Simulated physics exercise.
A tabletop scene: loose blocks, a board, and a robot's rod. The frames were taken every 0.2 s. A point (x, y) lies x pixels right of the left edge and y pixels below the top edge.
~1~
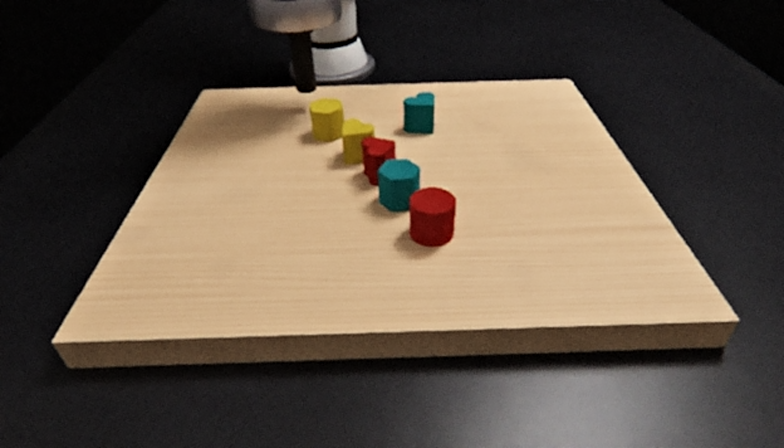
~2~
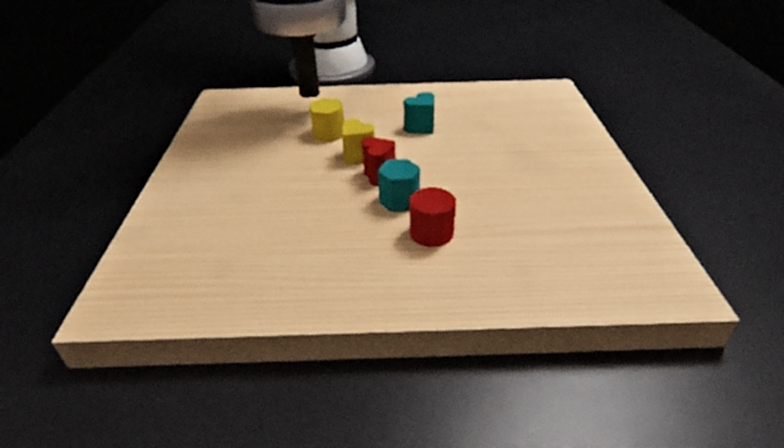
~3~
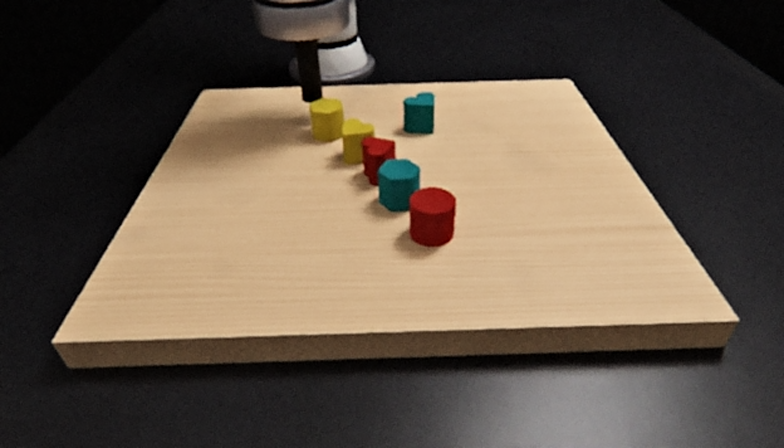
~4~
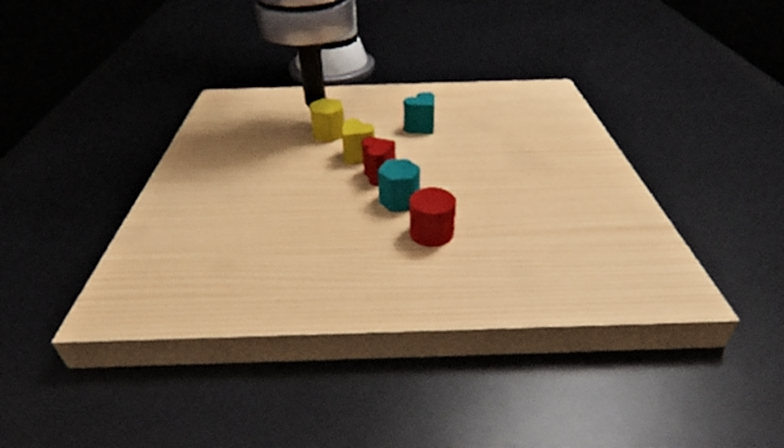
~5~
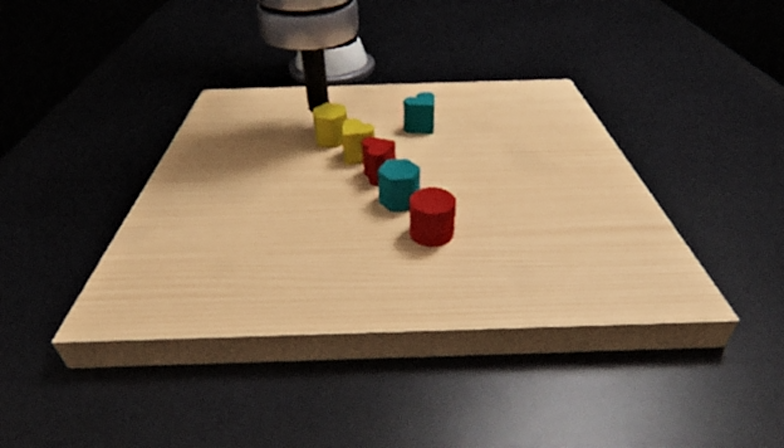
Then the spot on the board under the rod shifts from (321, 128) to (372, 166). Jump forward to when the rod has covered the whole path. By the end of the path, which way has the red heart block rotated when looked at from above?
It turns round clockwise.
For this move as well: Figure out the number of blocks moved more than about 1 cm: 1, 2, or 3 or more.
The number of blocks that move over 1 cm is three or more.
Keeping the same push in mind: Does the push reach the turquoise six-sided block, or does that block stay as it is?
Moved.
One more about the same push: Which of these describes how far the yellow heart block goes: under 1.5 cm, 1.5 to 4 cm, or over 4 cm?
The answer here is over 4 cm.
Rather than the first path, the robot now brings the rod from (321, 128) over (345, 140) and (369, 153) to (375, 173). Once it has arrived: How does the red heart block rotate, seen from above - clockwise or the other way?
Watching from overhead, you'd notice the red heart block rotating clockwise.
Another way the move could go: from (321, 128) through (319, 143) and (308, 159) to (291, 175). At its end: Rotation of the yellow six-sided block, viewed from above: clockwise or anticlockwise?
From above, the yellow six-sided block will be seen to turn anti-clockwise.
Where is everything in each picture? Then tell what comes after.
The first frame shows lower end of the rod (307, 90), tops of blocks, yellow six-sided block (326, 105), yellow heart block (356, 127), red heart block (378, 145), turquoise six-sided block (399, 168).
The second frame shows rod (310, 94), blocks as before.
The third frame shows rod (313, 99), blocks as before.
The fourth frame shows rod (316, 104), blocks as before.
The fifth frame shows rod (319, 109), yellow six-sided block (330, 110), yellow heart block (356, 127), red heart block (378, 145), turquoise six-sided block (399, 168).
What follows on the original path. One third of the way, rod (336, 120); yellow six-sided block (344, 123), turned 15° clockwise; yellow heart block (368, 136); red heart block (384, 150).
Two thirds of the way, rod (353, 132); yellow six-sided block (354, 137), turned 40° clockwise; yellow heart block (385, 145), turned 75° anticlockwise; red heart block (403, 159), turned 65° clockwise; turquoise six-sided block (405, 178).
At the end, rod (371, 145); yellow six-sided block (353, 149), turned 65° clockwise; yellow heart block (385, 151), turned 130° anticlockwise; red heart block (411, 159), turned 75° clockwise; turquoise six-sided block (405, 178).
